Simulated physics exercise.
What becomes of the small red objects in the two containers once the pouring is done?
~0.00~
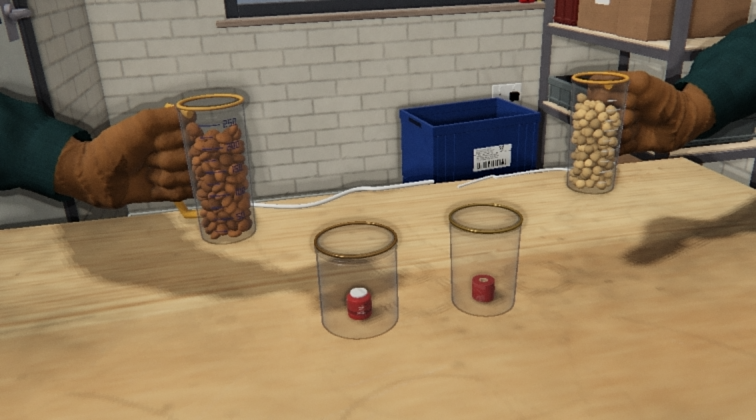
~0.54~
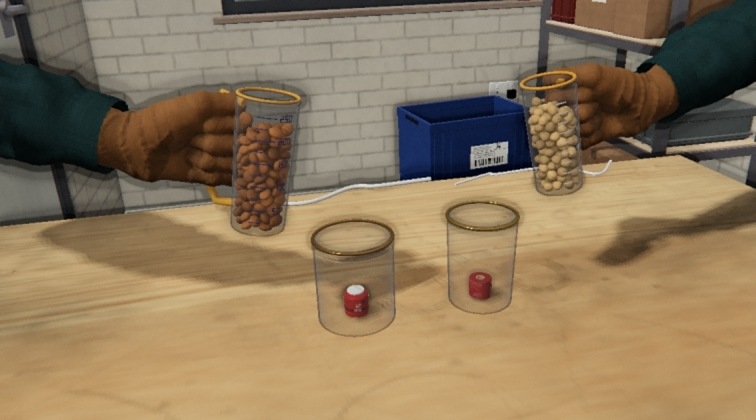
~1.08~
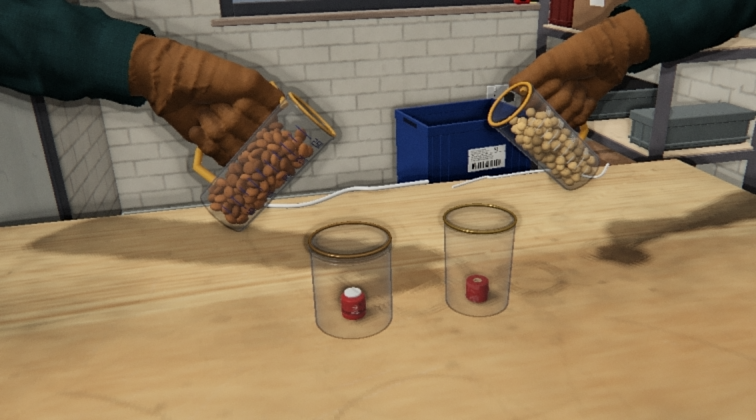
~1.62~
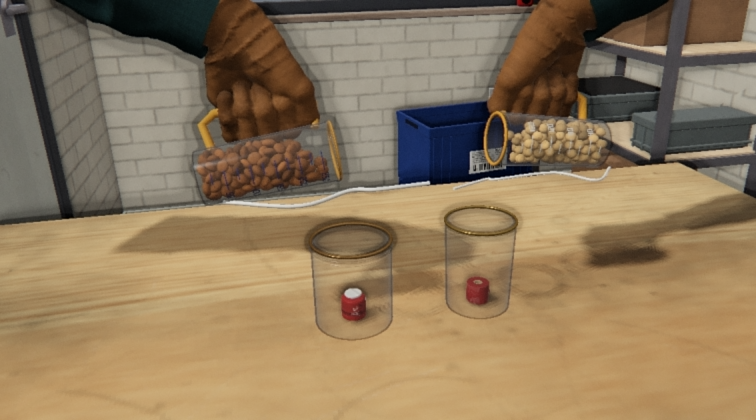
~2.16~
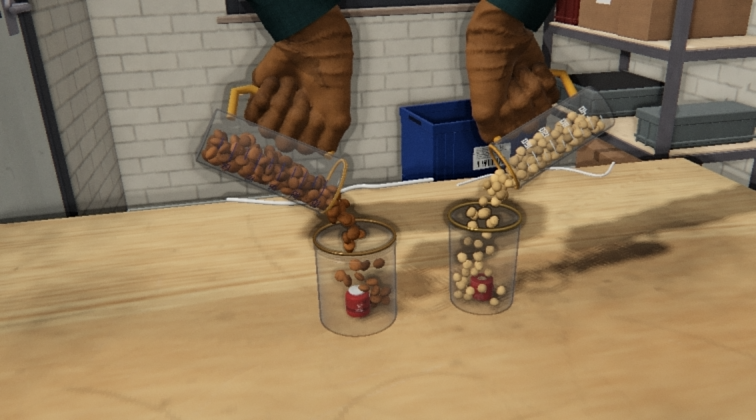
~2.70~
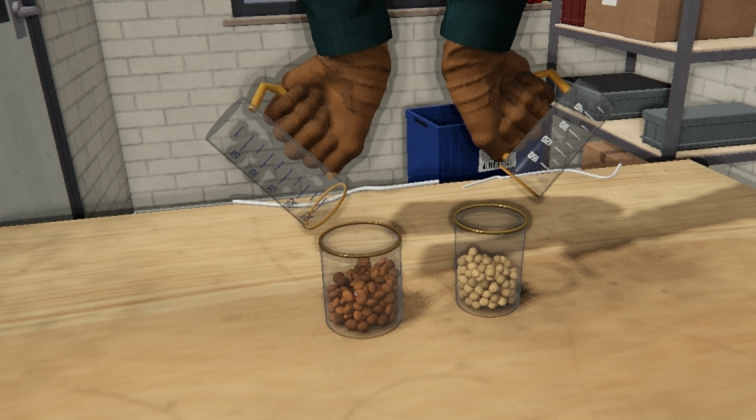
Both objects disappear under the fill, the left one beneath the brown pieces and the right one beneath the pale pieces.
